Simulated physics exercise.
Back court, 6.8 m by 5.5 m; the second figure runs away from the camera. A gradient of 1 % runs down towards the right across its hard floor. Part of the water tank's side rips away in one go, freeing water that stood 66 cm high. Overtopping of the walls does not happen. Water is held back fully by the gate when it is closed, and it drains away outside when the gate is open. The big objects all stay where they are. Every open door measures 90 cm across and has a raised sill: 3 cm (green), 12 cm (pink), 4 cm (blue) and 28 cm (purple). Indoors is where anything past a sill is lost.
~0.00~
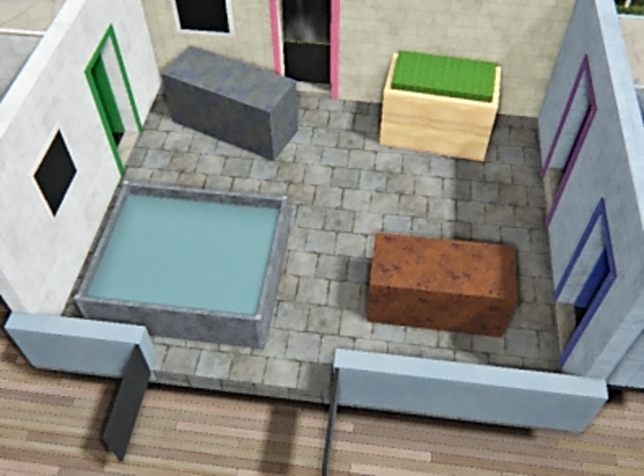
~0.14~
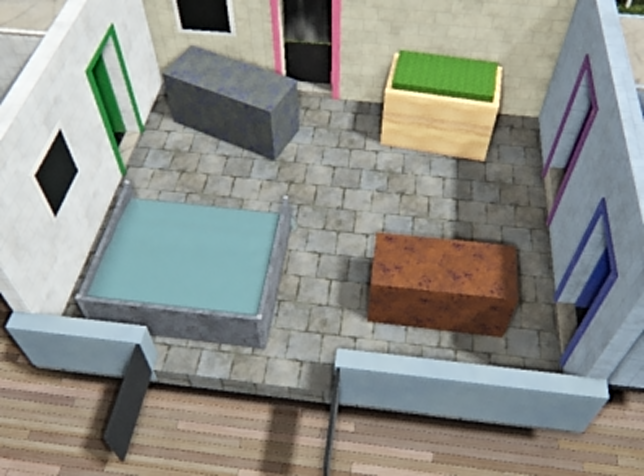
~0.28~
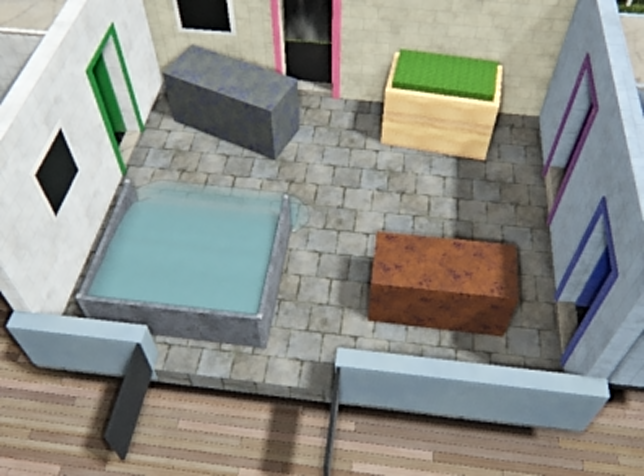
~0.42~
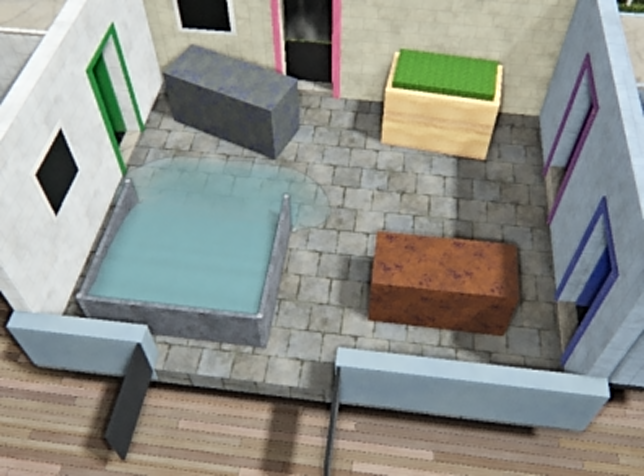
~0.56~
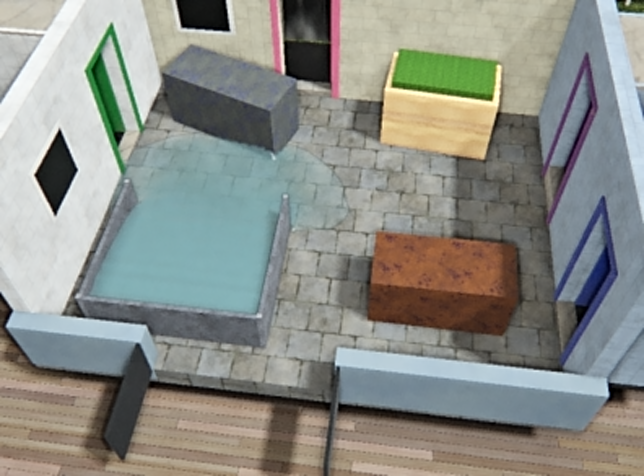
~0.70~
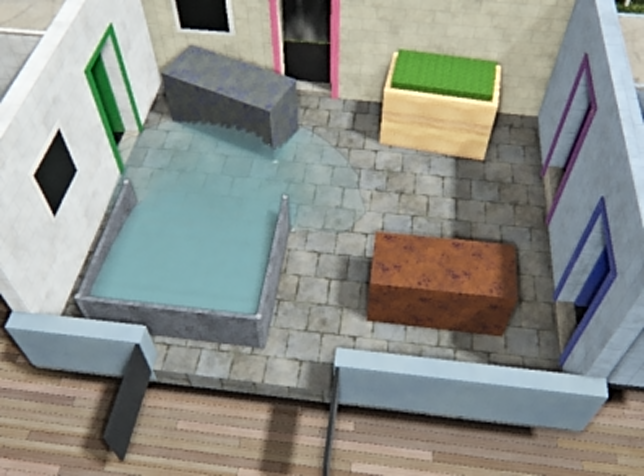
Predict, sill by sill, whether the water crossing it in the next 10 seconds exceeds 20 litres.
My prediction: The green door breaks the limit; the pink door breaks the limit; the blue door breaks the limit; the purple door remains within the limit.
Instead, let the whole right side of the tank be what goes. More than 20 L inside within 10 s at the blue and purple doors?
With respect to that limit, blue ends up outside it, purple ends up inside it.
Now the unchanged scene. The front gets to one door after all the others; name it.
It's the blue door.
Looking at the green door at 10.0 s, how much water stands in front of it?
About 3.0 cm.
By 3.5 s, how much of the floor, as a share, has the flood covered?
Near 60 per cent is wet.
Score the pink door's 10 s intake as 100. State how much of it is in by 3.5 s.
That works out near 40%.
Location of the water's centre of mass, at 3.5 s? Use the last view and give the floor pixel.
I'd put it close to (259, 175).
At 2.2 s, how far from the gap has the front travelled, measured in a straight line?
5.8 m.
After 1.4 s water covers 35 % of the floor and is deepest (51 cm) near (141, 130); green door 11 cm at the sill, 12 L in, pink door 6 cm at the sill, 1 L in, blue door not reached, purple door not reached.
After 2.2 s water covers 45 % of the floor and is deepest (42 cm) near (159, 90); green door 29 cm at the sill, 129 L in, pink door 9 cm at the sill, 2 L in, blue door not reached, purple door not reached.
After 3.5 s water covers 60 % of the floor and is deepest (30 cm) near (185, 99); green door 21 cm at the sill, 376 L in, pink door 18 cm at the sill, 20 L in, blue door not reached, purple door 19 cm at the sill, 0 L in.
After 6.0 s water covers 85 % of the floor and is deepest (18 cm) near (552, 401); green door 9 cm at the sill, 544 L in, pink door 9 cm at the sill, 53 L in, blue door 7 cm at the sill, 1 L in, purple door 15 cm at the sill, 0 L in.
After 10.0 s water covers 95 % of the floor and is deepest (14 cm) near (508, 121); green door 3 cm at the sill, 570 L in, pink door 6 cm at the sill, 53 L in, blue door 9 cm at the sill, 42 L in, purple door 12 cm at the sill, 0 L in.
